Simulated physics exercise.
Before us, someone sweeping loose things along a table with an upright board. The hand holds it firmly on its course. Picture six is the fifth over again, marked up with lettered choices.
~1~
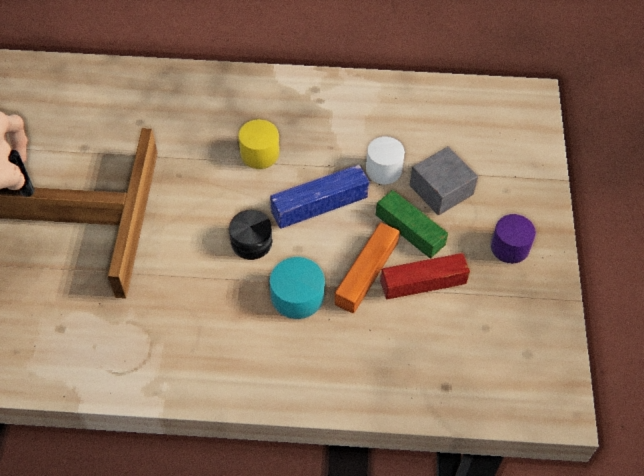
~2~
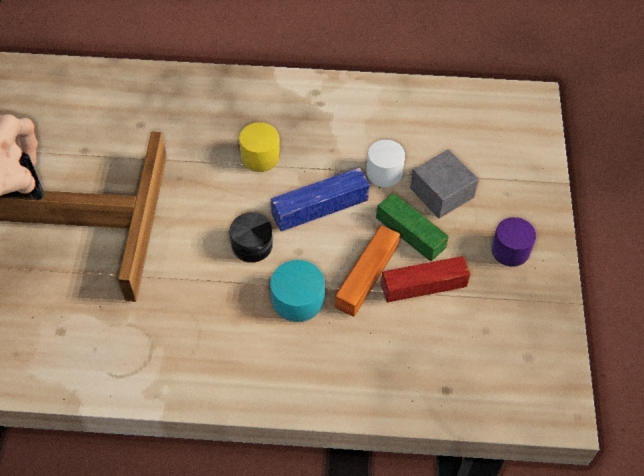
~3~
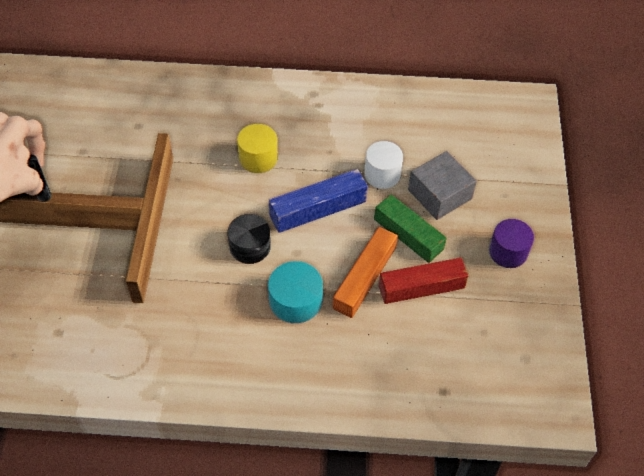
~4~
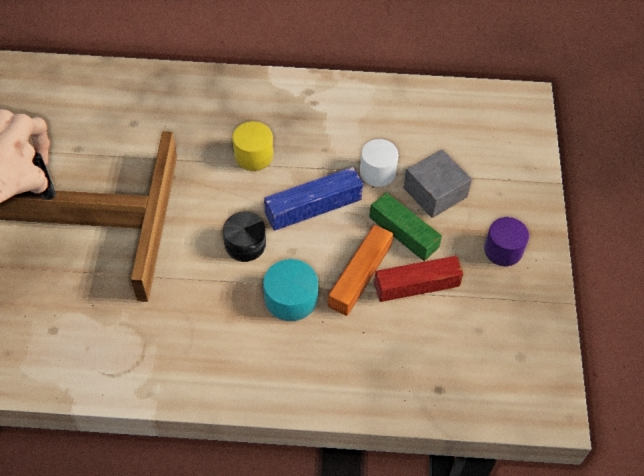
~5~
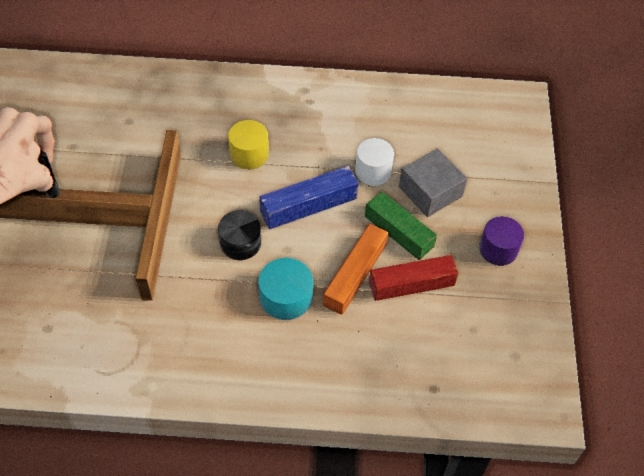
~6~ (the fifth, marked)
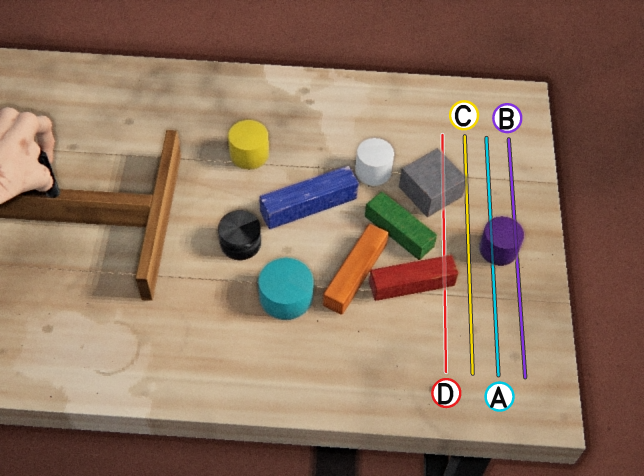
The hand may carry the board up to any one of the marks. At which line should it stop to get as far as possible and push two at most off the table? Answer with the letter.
At A, and not beyond.
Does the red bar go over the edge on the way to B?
Yes.
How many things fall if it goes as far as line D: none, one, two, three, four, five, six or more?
The count is none.
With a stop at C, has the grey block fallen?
No.
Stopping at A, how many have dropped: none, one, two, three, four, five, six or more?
In all, two.
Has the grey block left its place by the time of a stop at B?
Yes.
On the copy, A at (492, 246); B at (516, 248); C at (468, 245); D at (444, 243).
On A. First, board (278, 208); yellow tin (278, 137); turquoise tin (304, 291).
Then, board (399, 216); purple tin (516, 242); red bar (517, 285).
Finally, board (494, 222); purple tin over the edge; red bar over the edge; two fallen.
By contrast, B drops five; C is within the limit but short; D is within the limit but short.
